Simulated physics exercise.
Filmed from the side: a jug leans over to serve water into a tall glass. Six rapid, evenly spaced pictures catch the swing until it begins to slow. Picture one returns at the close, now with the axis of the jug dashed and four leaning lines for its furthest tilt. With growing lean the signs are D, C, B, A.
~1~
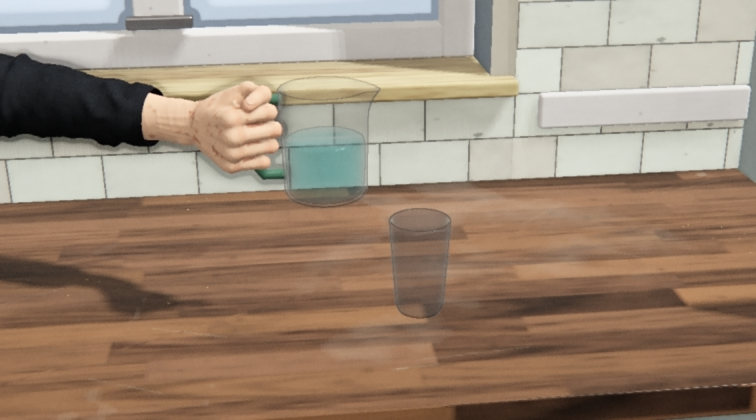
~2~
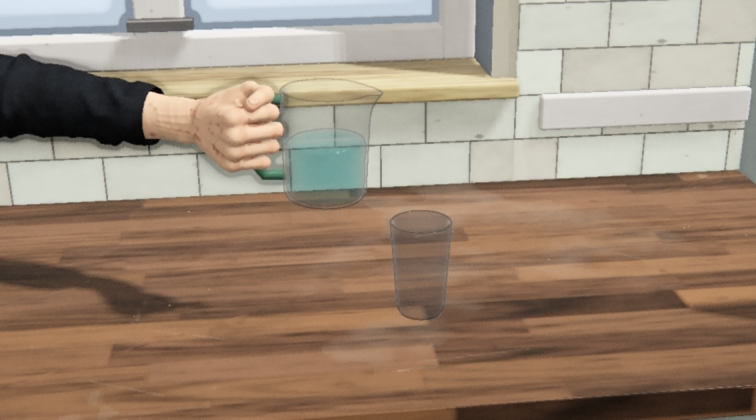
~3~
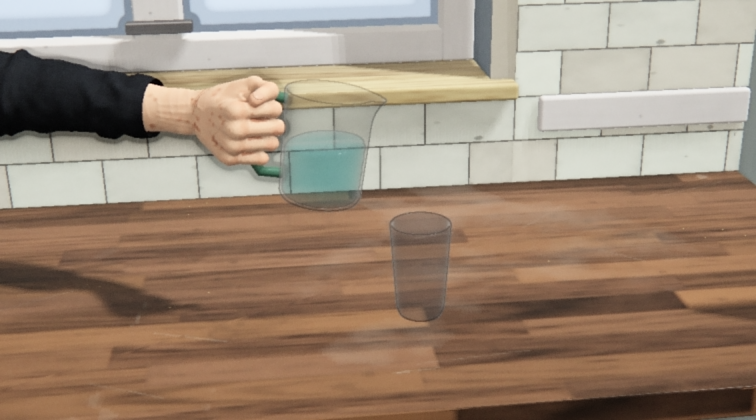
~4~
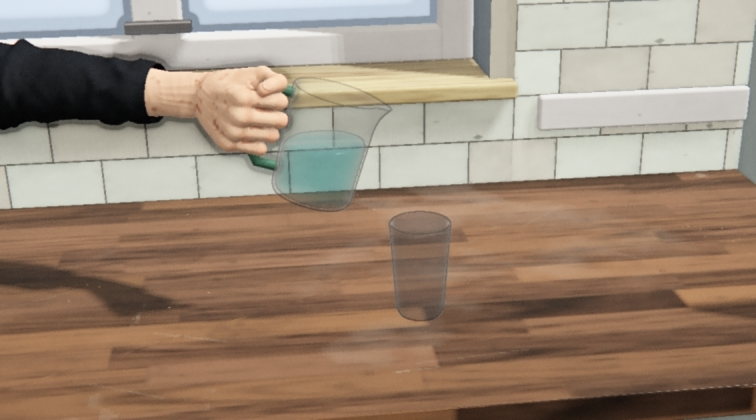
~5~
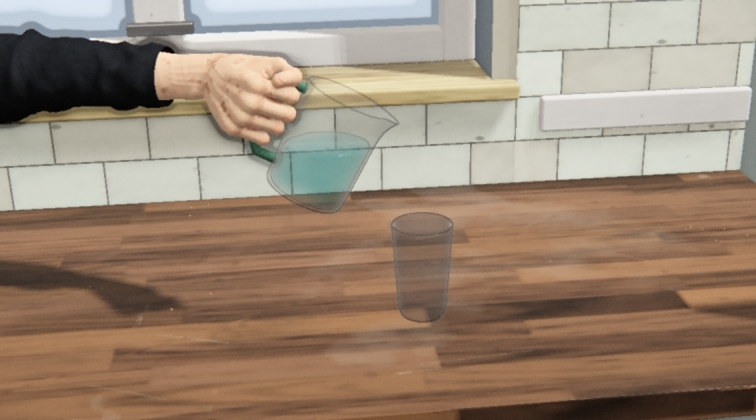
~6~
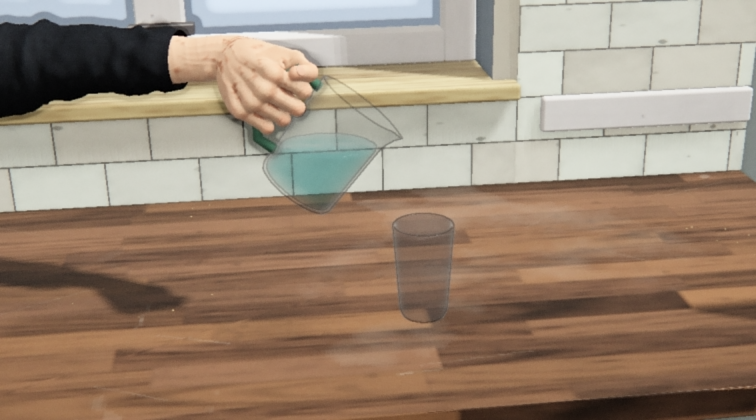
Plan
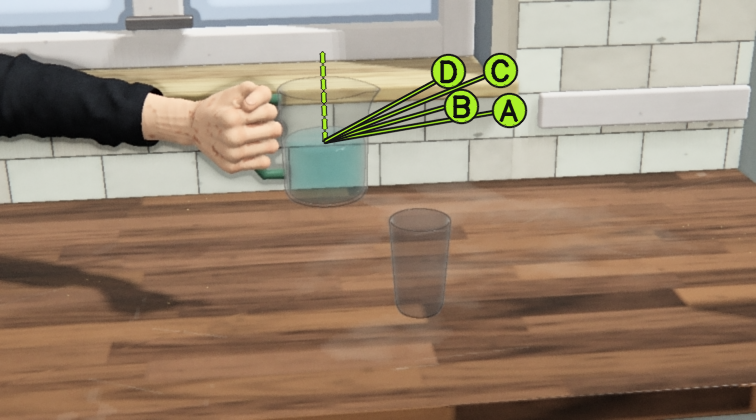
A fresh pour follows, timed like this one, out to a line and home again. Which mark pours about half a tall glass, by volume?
C works best here.
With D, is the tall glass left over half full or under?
Under half.
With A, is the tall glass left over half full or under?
Over half.
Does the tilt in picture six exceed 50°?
No.
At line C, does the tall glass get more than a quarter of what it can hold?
Yes, it does.
On the marked copy, A at (492, 112); B at (444, 107); C at (484, 76); D at (434, 82).
Choosing A, the tall glass ends with about 86 % of what it can hold; 4 % of the water is spilt.
Choosing B, the tall glass ends with about 70 % of what it can hold.
Choosing C, the tall glass ends with about 48 % of what it can hold.
Choosing D, the tall glass ends with about 30 % of what it can hold.
